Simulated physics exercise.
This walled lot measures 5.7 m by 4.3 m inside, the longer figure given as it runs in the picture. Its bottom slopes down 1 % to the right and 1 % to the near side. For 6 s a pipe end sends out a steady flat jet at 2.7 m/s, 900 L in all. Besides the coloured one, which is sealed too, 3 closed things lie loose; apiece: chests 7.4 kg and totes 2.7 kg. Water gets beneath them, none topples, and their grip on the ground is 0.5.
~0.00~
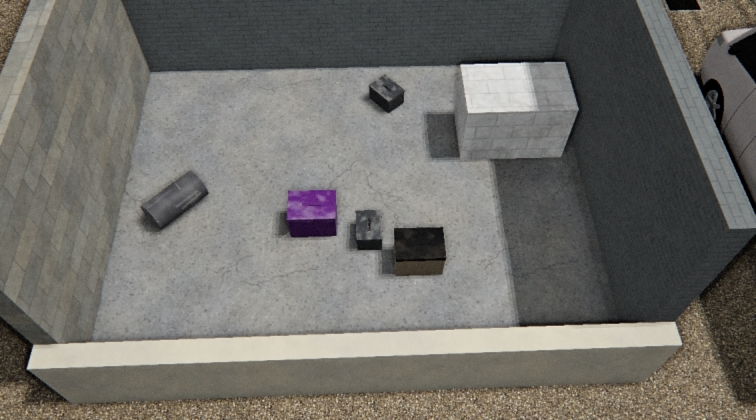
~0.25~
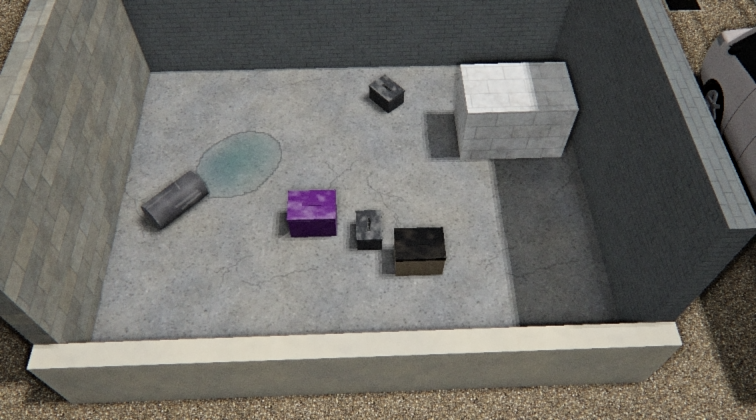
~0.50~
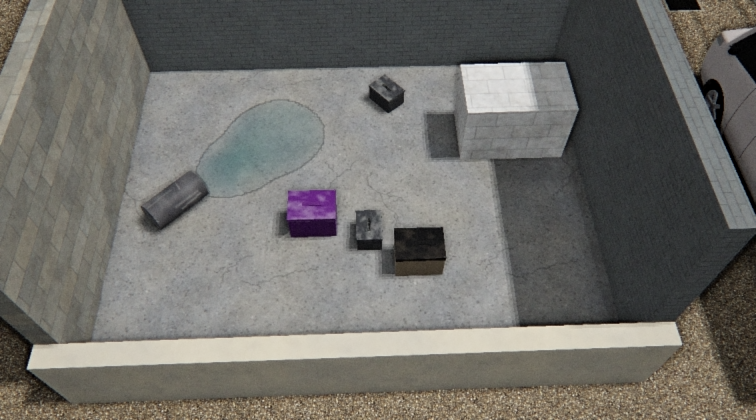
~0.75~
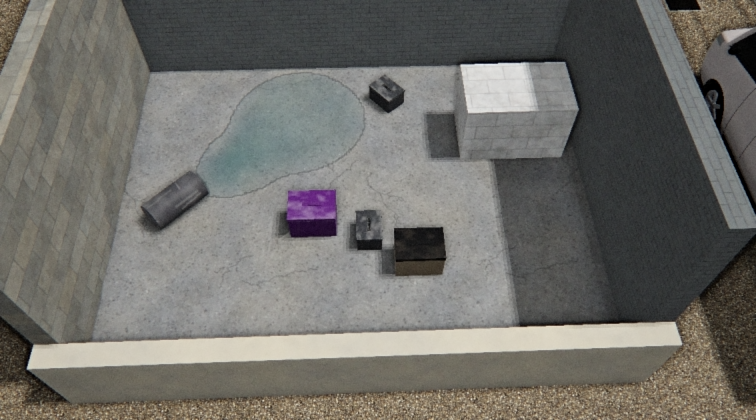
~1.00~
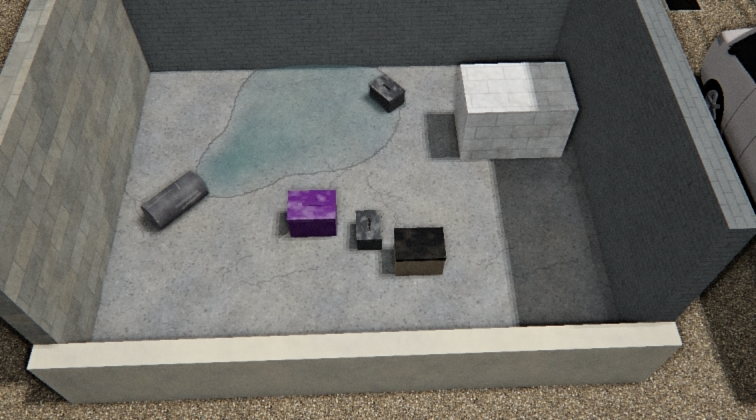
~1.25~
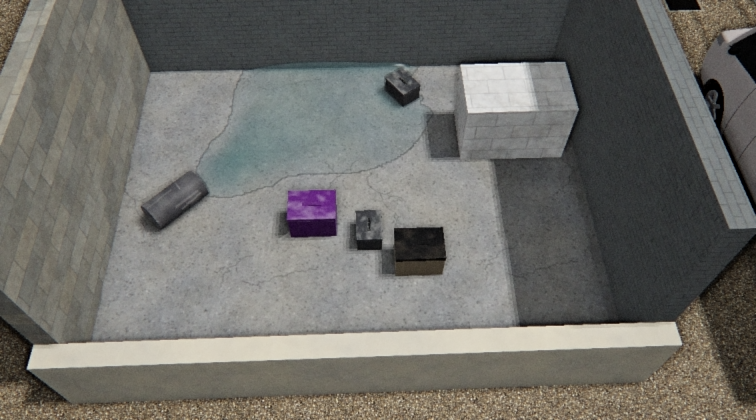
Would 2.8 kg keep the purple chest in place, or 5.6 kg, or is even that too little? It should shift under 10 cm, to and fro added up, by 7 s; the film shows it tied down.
For it, the smaller load will do.
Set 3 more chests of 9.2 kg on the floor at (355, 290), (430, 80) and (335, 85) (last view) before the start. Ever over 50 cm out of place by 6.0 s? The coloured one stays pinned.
In turn: Less, over, over.
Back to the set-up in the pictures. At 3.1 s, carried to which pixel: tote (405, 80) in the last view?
Near (552, 58).
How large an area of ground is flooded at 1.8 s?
Some 6.5 m2.
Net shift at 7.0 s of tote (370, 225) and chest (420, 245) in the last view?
In turn: 0 cm, 0 cm.
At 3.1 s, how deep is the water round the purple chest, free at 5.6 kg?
Roughly 0 cm.
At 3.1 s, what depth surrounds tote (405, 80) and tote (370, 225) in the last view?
Roughly 18 and 0 cm.
After 1.8 s the purple chest would be 0 cm from its start with 2.8 kg and 0 cm from its start with 5.6 kg; 0 cm of water round it then.
After 3.1 s the purple chest would be 0 cm from its start with 2.8 kg and 0 cm from its start with 5.6 kg; 0 cm of water round it then.
After 4.9 s the purple chest would be 0 cm from its start with 2.8 kg and 0 cm from its start with 5.6 kg; 0 cm of water round it then.
After 7.0 s the purple chest would be 0 cm from its start with 2.8 kg and 0 cm from its start with 5.6 kg; 0 cm of water round it then.
